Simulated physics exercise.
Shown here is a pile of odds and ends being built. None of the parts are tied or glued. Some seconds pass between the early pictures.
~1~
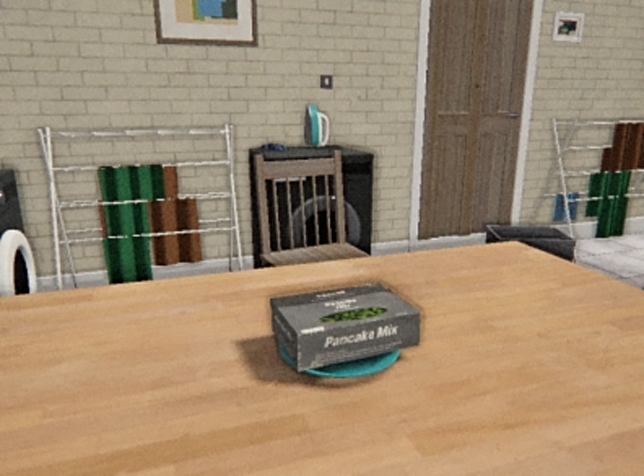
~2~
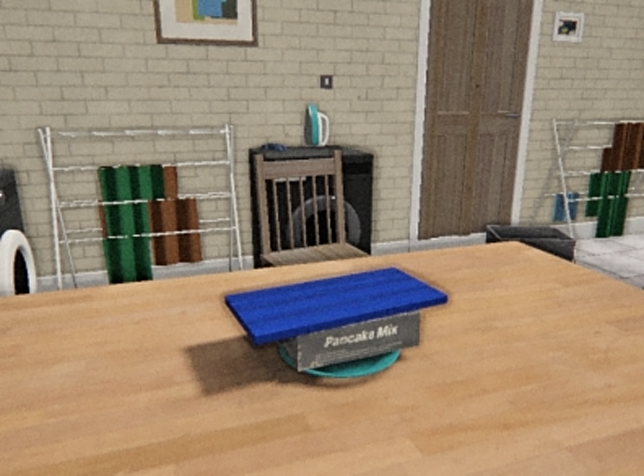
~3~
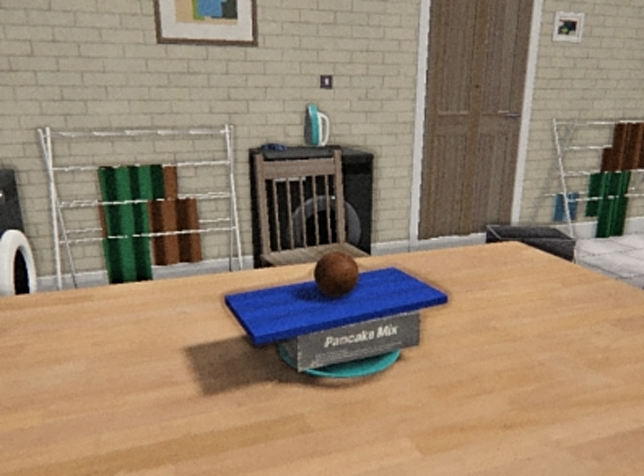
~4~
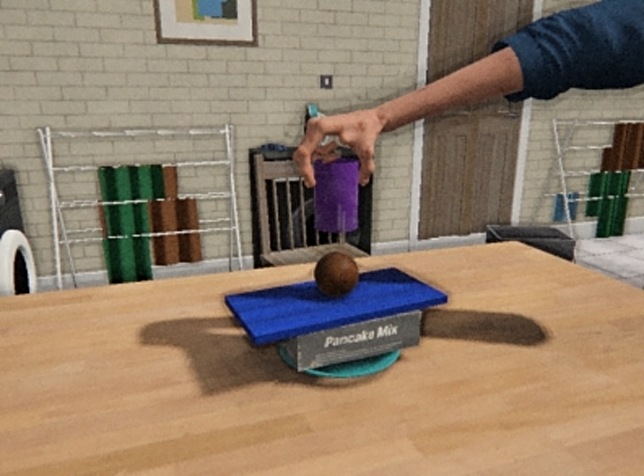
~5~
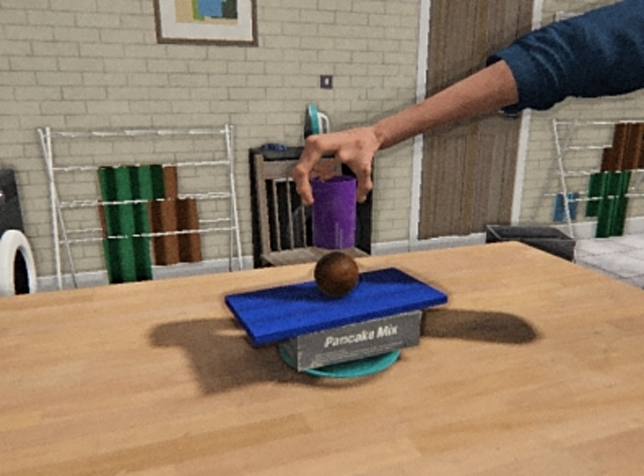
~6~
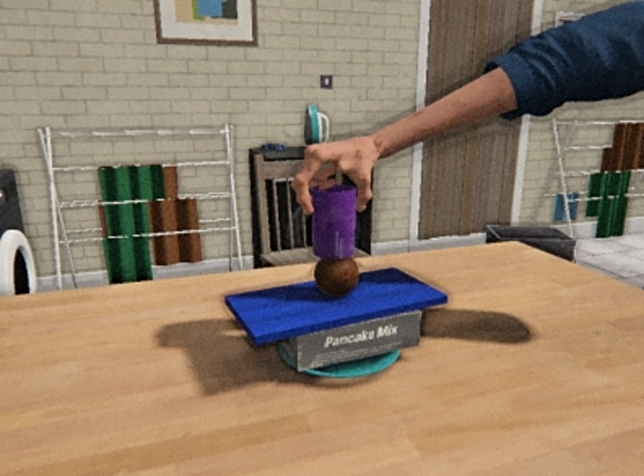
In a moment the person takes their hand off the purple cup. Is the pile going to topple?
Some of it tumbles.
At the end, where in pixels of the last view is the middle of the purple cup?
End spot: Near (255, 288).
Then, 0.40 s past the last view, purple cup rocked 42° from its first pose near (310, 230).
Then, 0.50 s past the last view, purple cup now fallen.
Then, 0.60 s past the last view, things are still on the move.
Then, 1.80 s past the last view, nothing new.
Finally, fallen, purple cup; the other 4 still in place. Final places as the last picture's camera would see them, purple cup near (255, 289). The pile gives way.
